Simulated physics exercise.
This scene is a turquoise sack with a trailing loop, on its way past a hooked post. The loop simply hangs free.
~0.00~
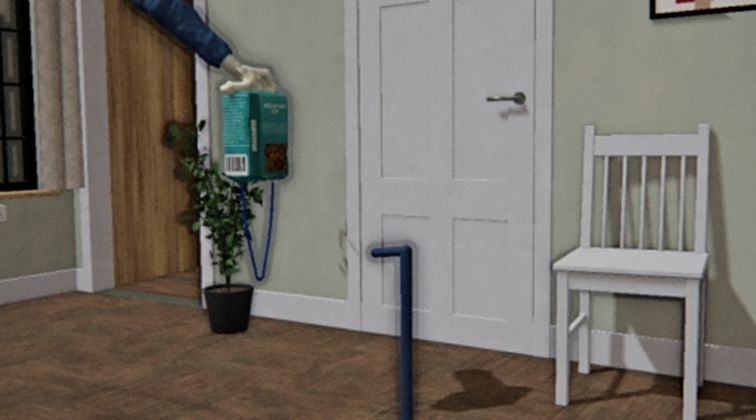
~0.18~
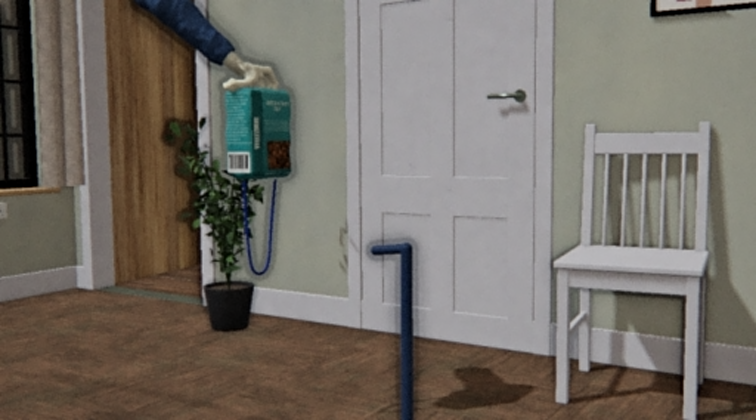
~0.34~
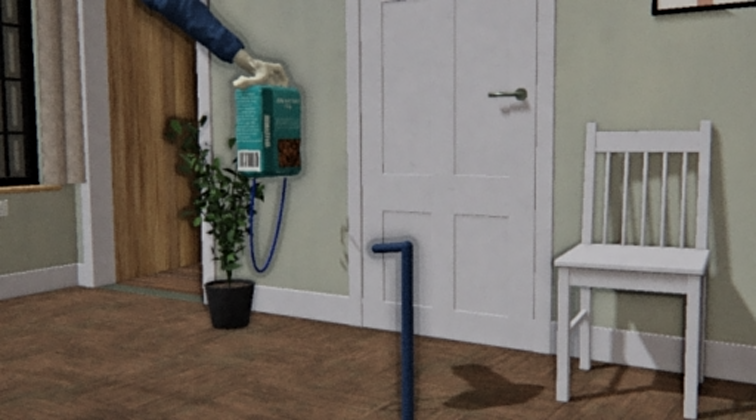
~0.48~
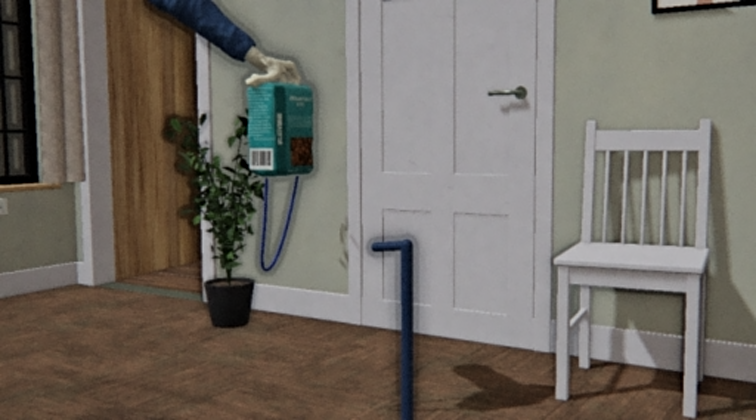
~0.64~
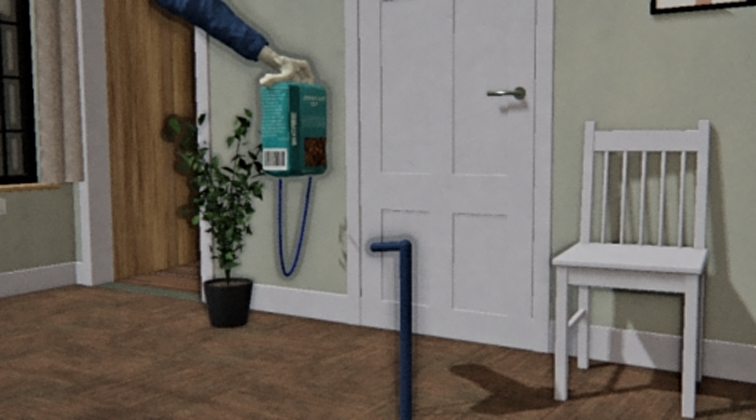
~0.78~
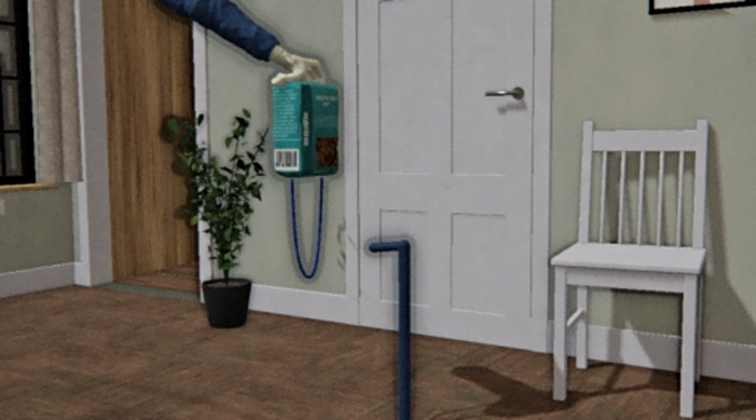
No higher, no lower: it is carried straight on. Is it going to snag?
It ends up stopped short.
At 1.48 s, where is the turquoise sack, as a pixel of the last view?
You'd spot it somewhere near (377, 129) in the last picture.
By 1.48 s, sack nearing the post near (377, 129).
By 2.06 s, sack past the post near (442, 128).
When it is over, sack past the post near (476, 127); loop tight round the post, hand stopped. The turquoise sack snags on the hook.
